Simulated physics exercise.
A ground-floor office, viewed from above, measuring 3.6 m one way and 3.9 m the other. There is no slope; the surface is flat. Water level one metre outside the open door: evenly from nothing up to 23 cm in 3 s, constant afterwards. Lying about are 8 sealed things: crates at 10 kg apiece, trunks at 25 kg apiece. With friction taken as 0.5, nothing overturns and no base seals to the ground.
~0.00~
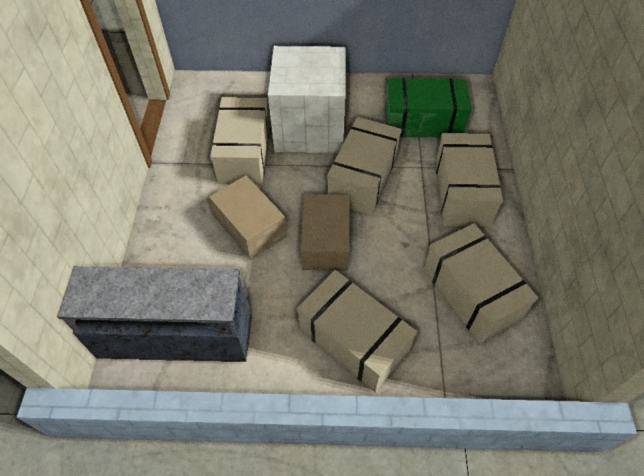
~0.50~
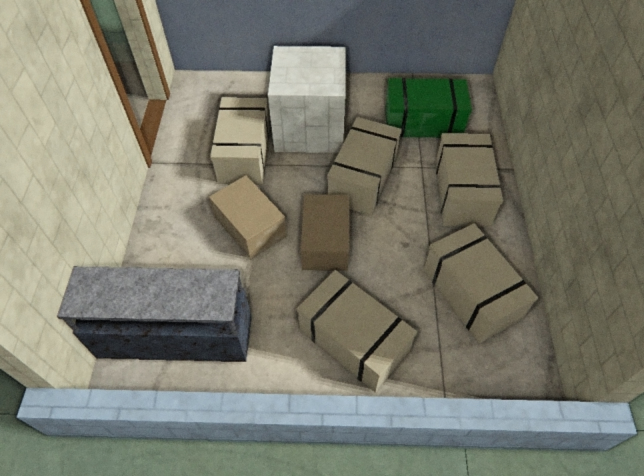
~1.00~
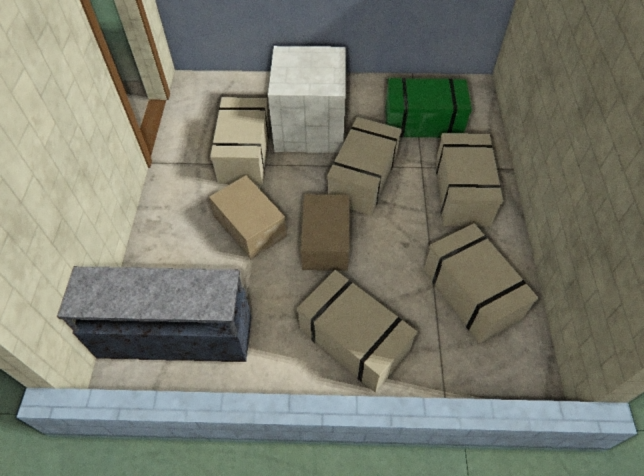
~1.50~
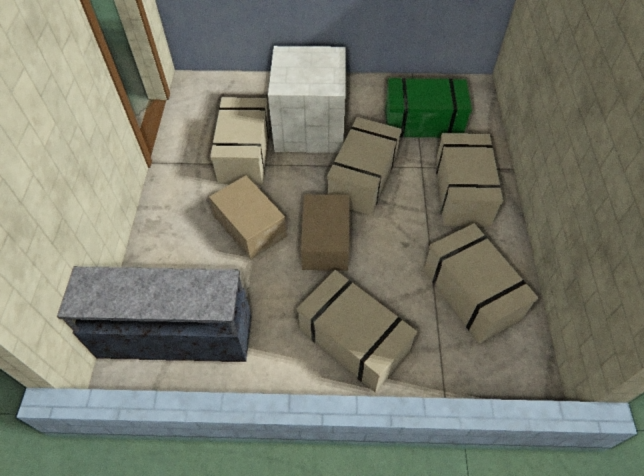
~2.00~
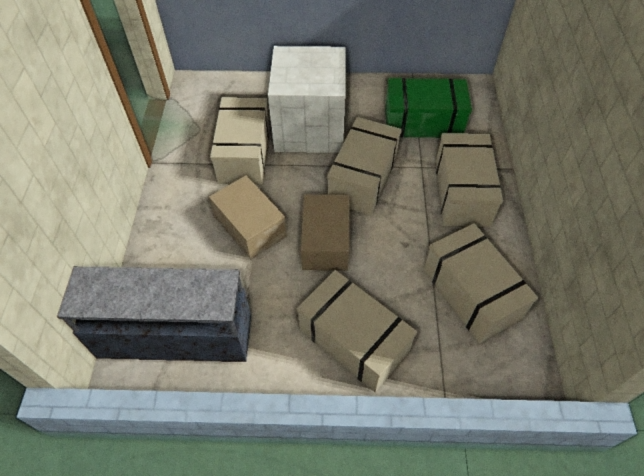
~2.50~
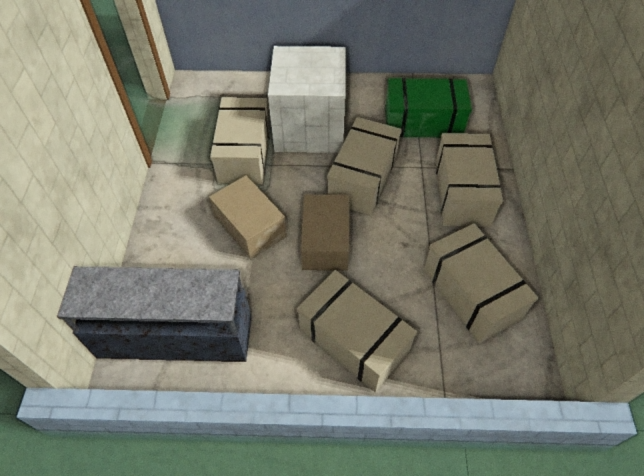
Greenish water covered the ground outside a room of scattered boxes and trunks, then crept in through the doorway at the upper left and spread across the nearby floor, while everything inside stayed still.
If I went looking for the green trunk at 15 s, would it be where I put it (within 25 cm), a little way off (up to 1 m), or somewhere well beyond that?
You would find it a little way off.
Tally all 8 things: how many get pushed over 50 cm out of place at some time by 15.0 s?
The answer here is 7.
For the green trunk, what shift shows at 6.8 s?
By then it has shifted roughly 5 cm.
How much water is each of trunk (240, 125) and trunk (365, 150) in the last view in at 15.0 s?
13 and 13 cm.
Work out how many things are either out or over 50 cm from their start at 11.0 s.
I make it 4.
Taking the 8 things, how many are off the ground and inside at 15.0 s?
By my count, 8.
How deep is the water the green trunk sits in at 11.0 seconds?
Somewhere close to 7 cm.
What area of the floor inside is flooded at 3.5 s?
Somewhere about 3.5 m2, give or take.
After 3.5 s the green trunk is near (429, 94), 0.0 m from its start, aground; 0 afloat.
After 6.8 s the green trunk is near (430, 95), 0.0 m from its start, aground; 1 afloat.
After 11.0 s the green trunk is near (411, 99), 0.2 m from its start, afloat; 8 afloat.
After 15.0 s the green trunk is near (464, 118), 0.5 m from its start, afloat; 8 afloat.
